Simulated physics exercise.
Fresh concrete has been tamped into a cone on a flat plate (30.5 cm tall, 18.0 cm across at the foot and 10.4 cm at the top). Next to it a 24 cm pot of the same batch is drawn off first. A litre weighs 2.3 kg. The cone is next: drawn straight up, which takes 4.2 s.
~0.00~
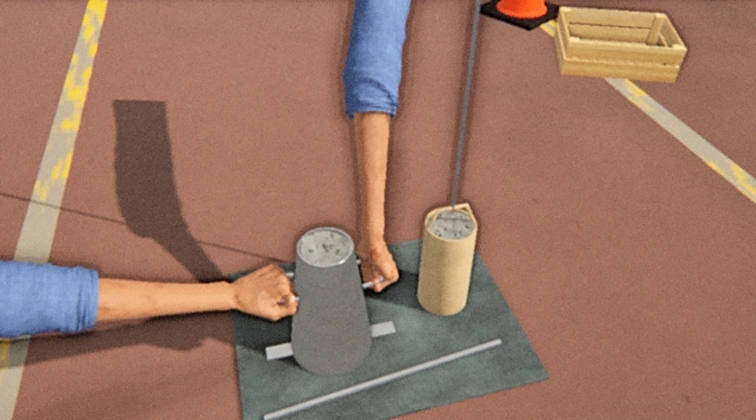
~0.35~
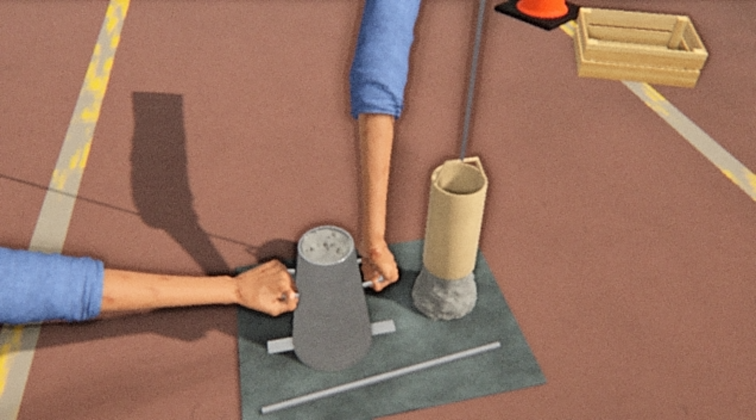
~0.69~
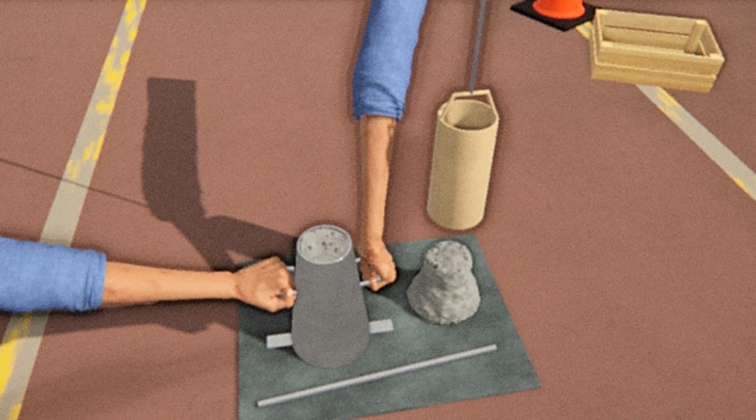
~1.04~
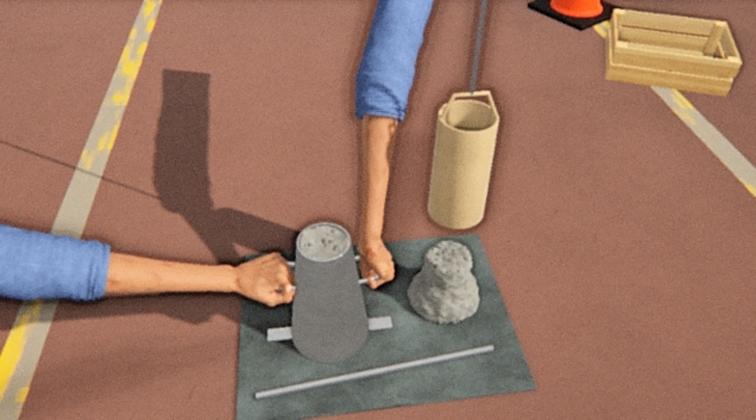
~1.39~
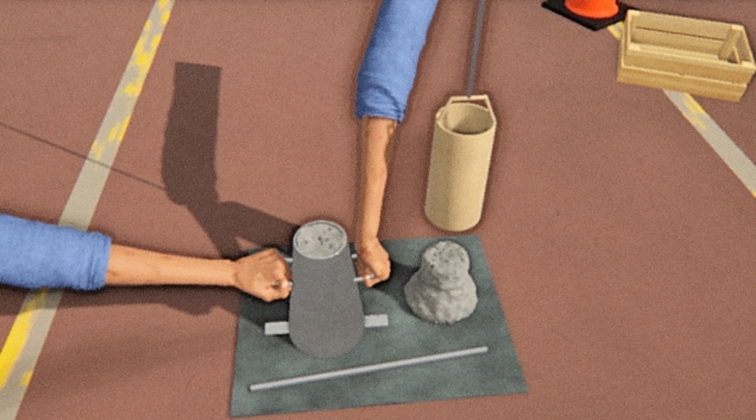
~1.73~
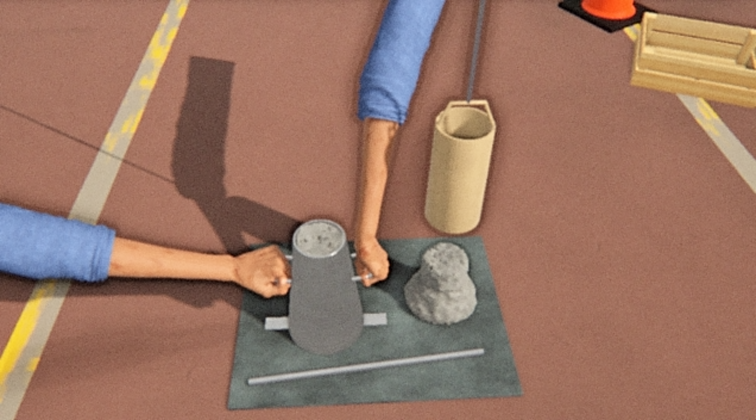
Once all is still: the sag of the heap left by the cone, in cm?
Some 9 cm.
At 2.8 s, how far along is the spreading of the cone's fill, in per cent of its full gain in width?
Some 70 per cent.
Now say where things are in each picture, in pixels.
In the first picture, middle of the pot's mouth at (451, 225), still down; middle of the cone's top at (325, 247), not yet moved.
In the second picture, middle of the pot's mouth at (459, 180), raised 13 cm; middle of the cone's top at (326, 246), not yet moved.
In the third picture, middle of the pot's mouth at (468, 116), raised 30 cm; the pot's heap 16 cm high and 18 cm wide, top at (449, 256); middle of the cone's top at (325, 245), not yet moved.
In the fourth picture, middle of the pot's mouth at (468, 117), raised 30 cm; the pot's heap 16 cm high and 18 cm wide, top at (449, 256); middle of the cone's top at (324, 242), not yet moved.
In the fifth picture, middle of the pot's mouth at (466, 120), raised 30 cm; the pot's heap 16 cm high and 18 cm wide, top at (446, 257); middle of the cone's top at (320, 240), not yet moved.
In the sixth picture, middle of the pot's mouth at (465, 125), raised 30 cm; the pot's heap 16 cm high and 18 cm wide, top at (446, 259); middle of the cone's top at (320, 239), not yet moved.
After 2.8 s, the cone is up 7.3 cm; the fresh concrete has come down 6.7 cm to 24 cm and is 22 cm wide.
After 3.8 s, the cone is up 19 cm; the fresh concrete has come down 9.0 cm to 21 cm and is 24 cm wide.
After 4.9 s, the cone is up 31 cm; the fresh concrete has come down 9.2 cm to 21 cm and is 24 cm wide.
After 6.1 s, the cone is clear; the fresh concrete has come down 9.3 cm to 21 cm and is 25 cm wide.
After 6.6 s, at rest, the cone is clear; the fresh concrete has come down 9.3 cm to 21 cm and is 25 cm wide.
